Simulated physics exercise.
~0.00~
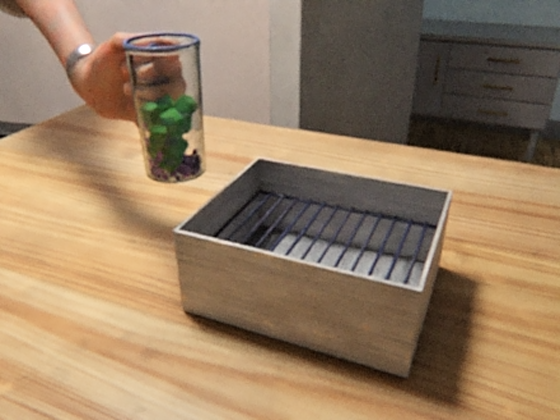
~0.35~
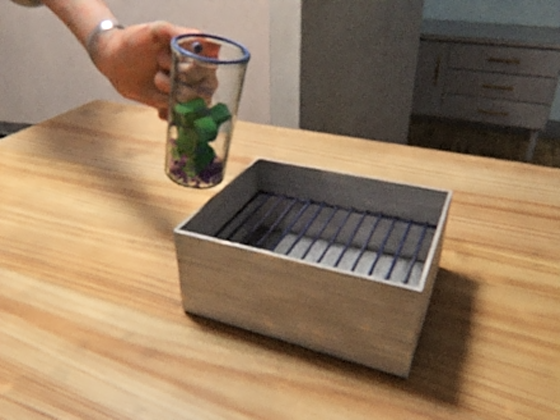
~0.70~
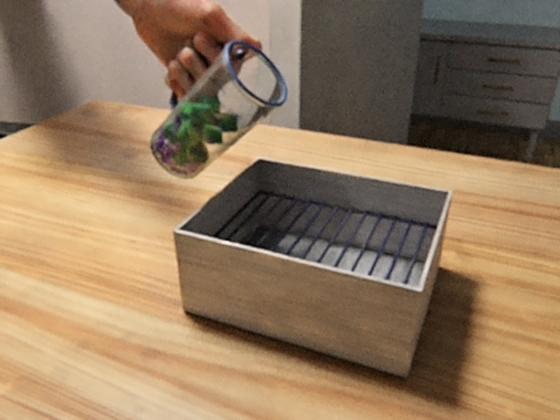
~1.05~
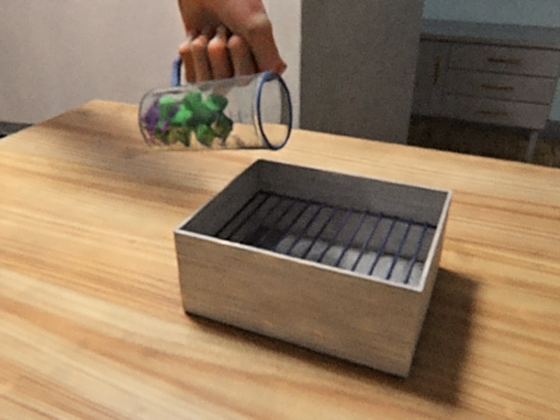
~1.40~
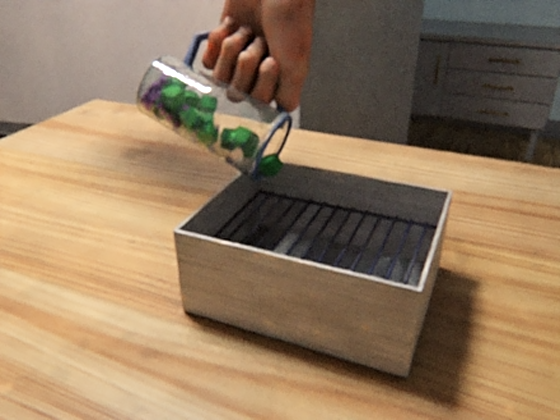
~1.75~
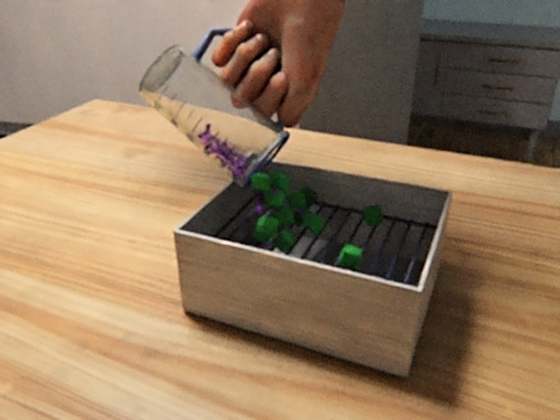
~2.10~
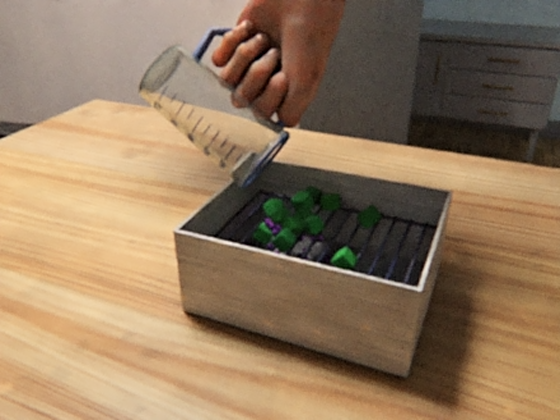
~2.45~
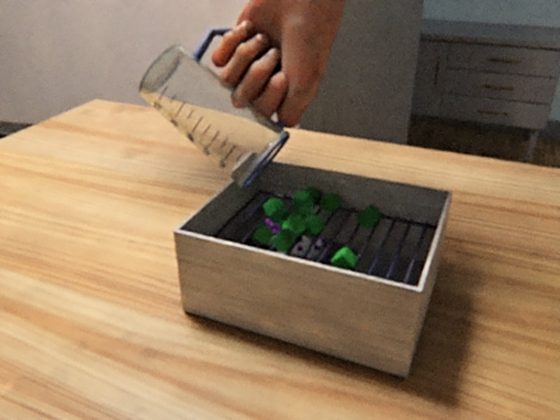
A hand holds a clear, blue-rimmed cup of green chunks and small purple bits above a pale wooden table, seen from slightly above by a still camera. In front of it sits an open grey-brown box with a dark wire rack inside, and drawers stand in the background. The hand carries the cup right and tips it onto its side over the box. Green chunks tumble out first, and the purple bits follow as the cup tilts further down. The cup ends up empty, with the green chunks resting on the wires and most purple bits fallen below.
